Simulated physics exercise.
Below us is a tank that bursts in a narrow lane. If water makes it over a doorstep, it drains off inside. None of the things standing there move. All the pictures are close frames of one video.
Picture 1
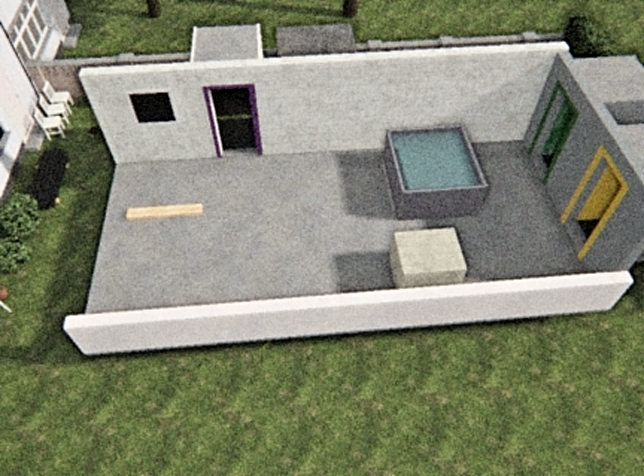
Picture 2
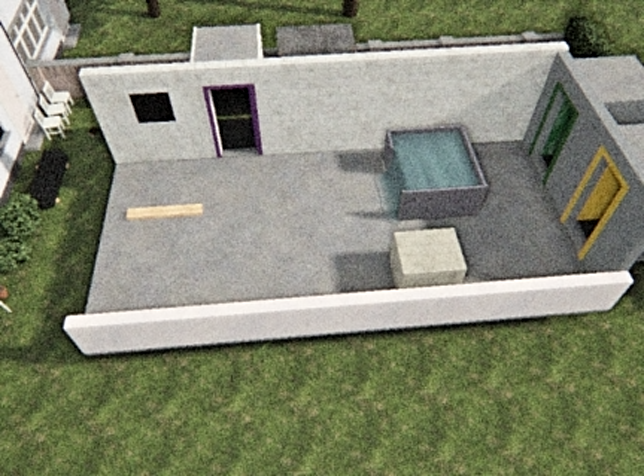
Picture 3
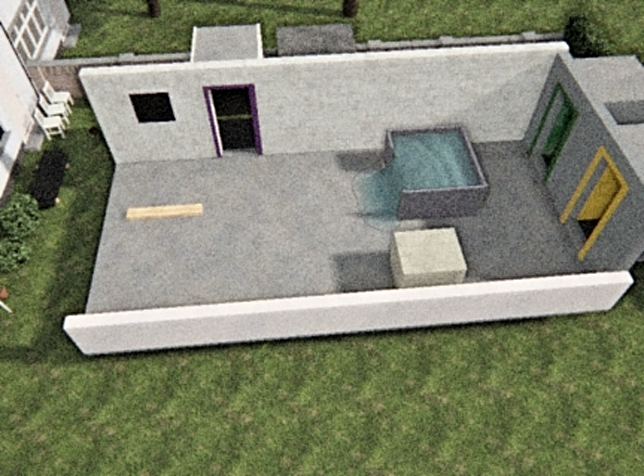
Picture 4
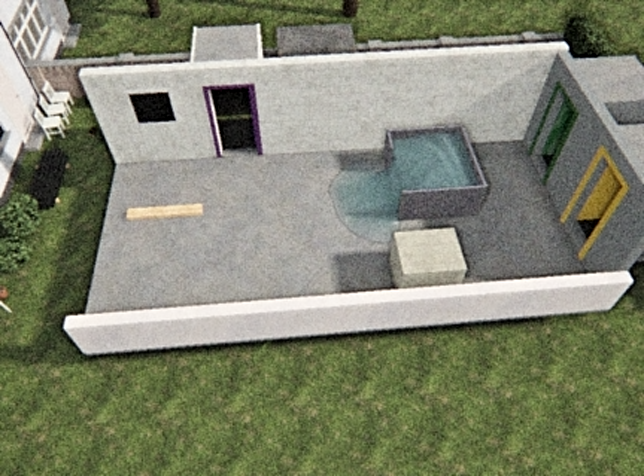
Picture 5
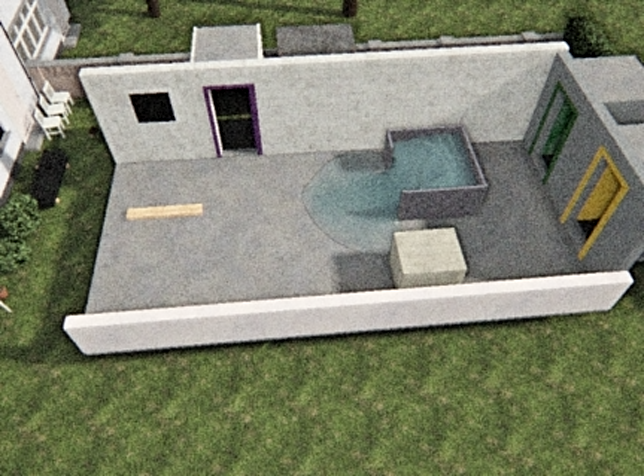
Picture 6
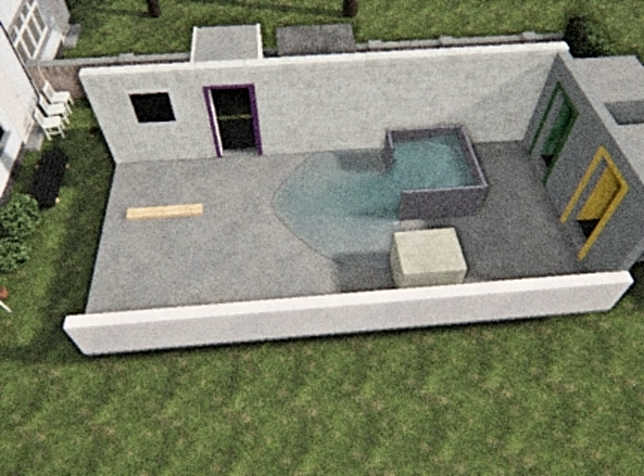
Water pouring from a gap in the left side of a square open tank, spreading leftward across a grey walled yard.
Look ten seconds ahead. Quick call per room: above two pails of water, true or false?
Purple door: True; yellow door: False; green door: False.
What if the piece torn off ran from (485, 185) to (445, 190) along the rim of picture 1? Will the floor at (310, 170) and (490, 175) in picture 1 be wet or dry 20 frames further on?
The first spot is spared, the second swamped.
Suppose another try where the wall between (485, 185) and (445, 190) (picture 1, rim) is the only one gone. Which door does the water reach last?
Answer: The purple door.
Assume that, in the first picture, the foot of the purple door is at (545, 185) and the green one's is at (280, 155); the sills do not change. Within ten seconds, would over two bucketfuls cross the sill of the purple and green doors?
Purple: Comes in low; green: Comes in high.
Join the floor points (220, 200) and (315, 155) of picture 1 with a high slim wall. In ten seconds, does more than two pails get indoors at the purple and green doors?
Note: Purple door sub-threshold; green door sub-threshold.
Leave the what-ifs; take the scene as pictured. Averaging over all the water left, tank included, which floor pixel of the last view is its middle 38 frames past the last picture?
That comes out near (297, 219).
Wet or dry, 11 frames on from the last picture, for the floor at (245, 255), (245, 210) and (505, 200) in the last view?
Taking them as listed, they are waterlogged, waterlogged and spared.
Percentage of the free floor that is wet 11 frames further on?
That works out to some 65 in a hundred.
A moment on, water covers 45 % of the floor; the purple door wet at the sill, nothing in, the yellow door not reached, the green door not reached.
Next, water covers 65 % of the floor; the purple door under two buckets in, the yellow door not reached, the green door not reached.
Then, water covers 65 % of the floor; the purple door over two buckets in, the yellow door not reached, the green door not reached.
Later, water covers 70 % of the floor; the purple door over two buckets in, the yellow door not reached, the green door not reached.
In the end, water covers 70 % of the floor; the purple door over two buckets in, the yellow door not reached, the green door not reached.
